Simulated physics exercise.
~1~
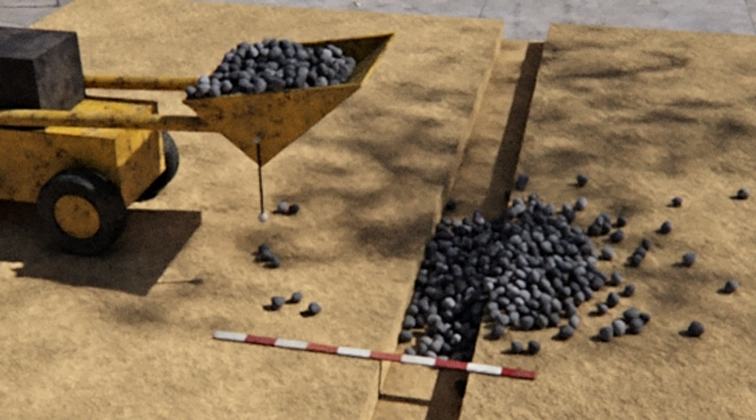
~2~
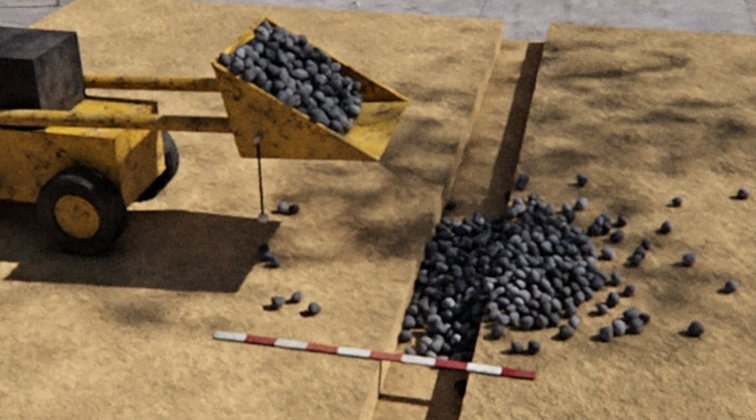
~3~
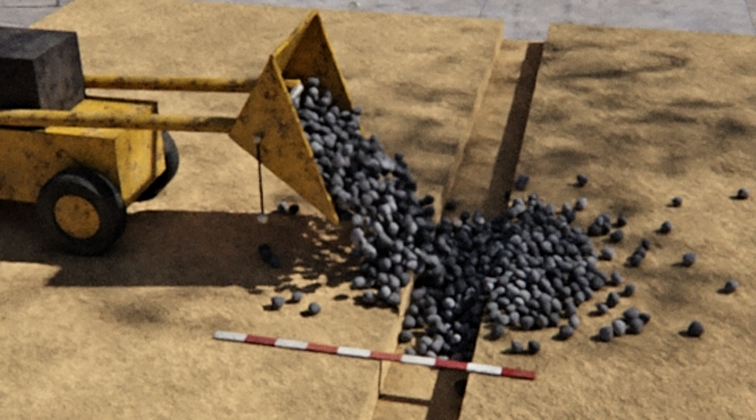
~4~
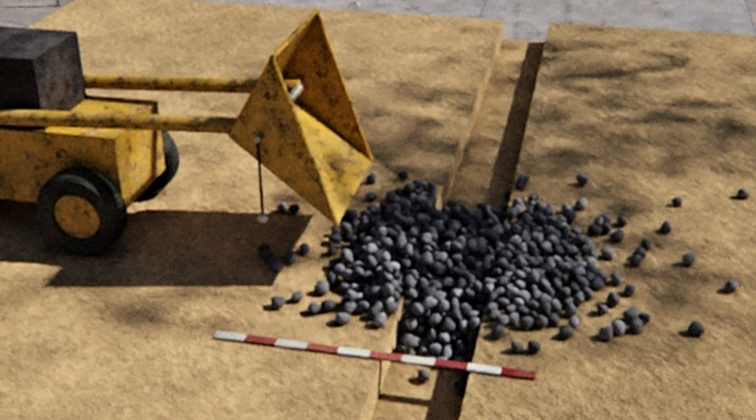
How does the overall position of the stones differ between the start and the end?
At the start, many of the stones are up in the bucket on the left, apart from the heap at the trench. By the end they all lie on the ground and in the trench, so the stones as a whole sit lower and further to the right.
